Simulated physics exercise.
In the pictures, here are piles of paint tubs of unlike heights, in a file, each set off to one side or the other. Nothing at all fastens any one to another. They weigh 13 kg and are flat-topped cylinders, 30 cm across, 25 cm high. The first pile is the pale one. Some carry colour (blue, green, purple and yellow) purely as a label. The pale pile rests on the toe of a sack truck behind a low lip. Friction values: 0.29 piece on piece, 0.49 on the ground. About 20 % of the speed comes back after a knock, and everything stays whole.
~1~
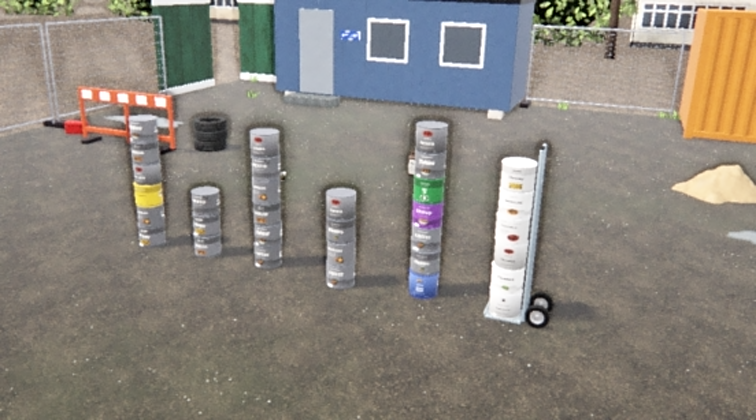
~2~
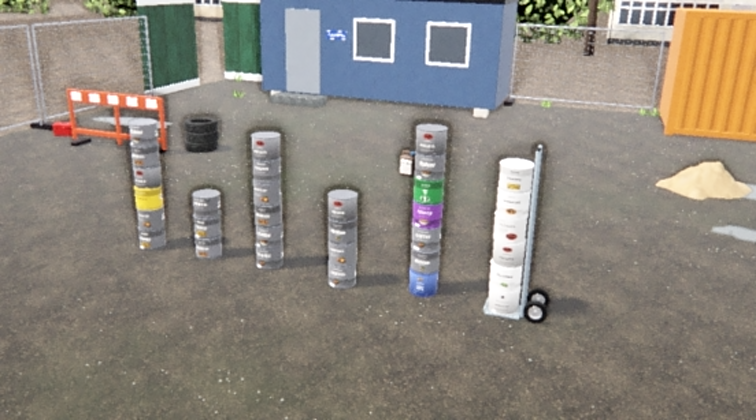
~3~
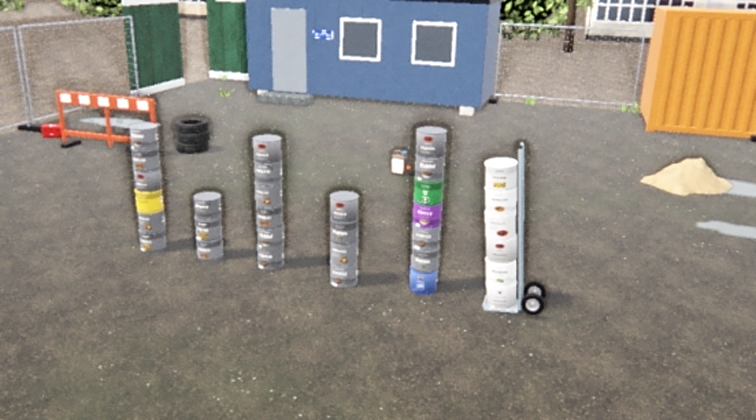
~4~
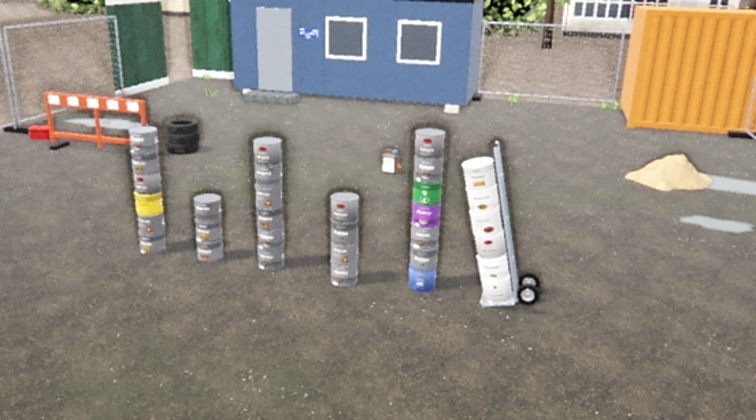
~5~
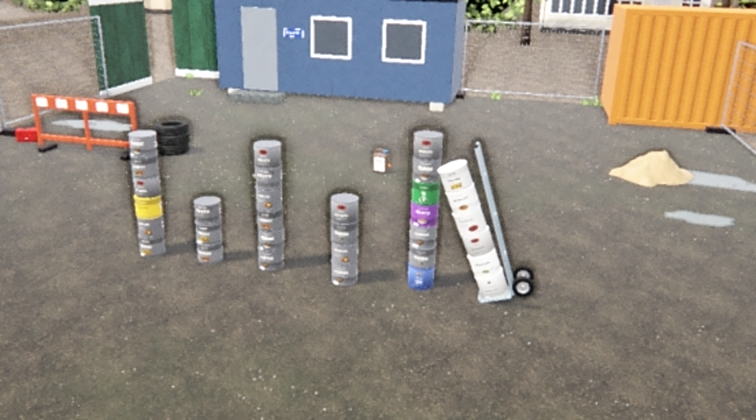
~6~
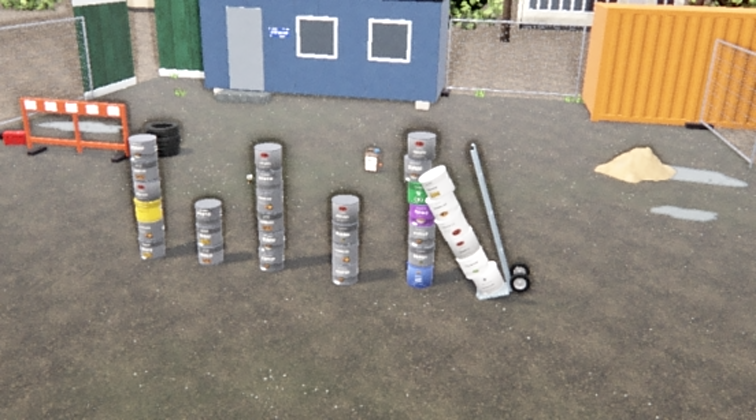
A blue cabin with two windows stands behind a dark, fenced yard seen from slightly above, with an orange container and a sand heap to the right. Five mostly grey stacks of tubs, some banded yellow, green, purple and blue, stand left of a white stack on a sack truck. The truck tilts left as the camera shifts slightly, and the white stack leans further, pushing into the banded stack and nudging its upper tubs.
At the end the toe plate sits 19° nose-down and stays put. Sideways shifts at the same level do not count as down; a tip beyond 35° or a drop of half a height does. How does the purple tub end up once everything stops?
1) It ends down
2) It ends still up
2.
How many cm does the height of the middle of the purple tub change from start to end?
It finishes some 0 cm lower than at the start.
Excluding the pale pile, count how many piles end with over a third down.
By my count, 0.
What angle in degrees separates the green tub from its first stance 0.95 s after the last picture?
Something like 0°, give or take.
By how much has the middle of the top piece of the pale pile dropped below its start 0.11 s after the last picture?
Some 20 cm lower.
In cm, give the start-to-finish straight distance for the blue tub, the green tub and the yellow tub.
Blue 0 cm, green 0 cm, yellow 0 cm.
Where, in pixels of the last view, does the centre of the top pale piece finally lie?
Roughly at (313, 286).
Then, 0.11 s later than the last frame, 2 of the pale pile down; none of the 26 other tubs down, 4 disturbed; purple tub moved 34 mm; green tub moved 8 cm.
Then, 0.29 s later than the last frame, 6 of the pale pile down; none of the 26 other tubs down, 6 disturbed; purple tub tilted 3°; green tub tilted 3°.
Then, 0.53 s later than the last frame, 6 of the pale pile down; none of the 26 other tubs down, 6 disturbed; purple tub tilted 3°; green tub tilted 4°.
Then, 0.95 s later than the last frame, 6 of the pale pile down; none of the 26 other tubs down, 3 disturbed; purple tub unmoved; green tub moved 39 mm.
When it is over, 6 of the pale pile down; none of the 26 other tubs down, 3 disturbed; purple tub unmoved; green tub moved 48 mm; blue tub unmoved. In pixels of the last frame, middles, purple tub near (422, 212), green tub near (421, 191).
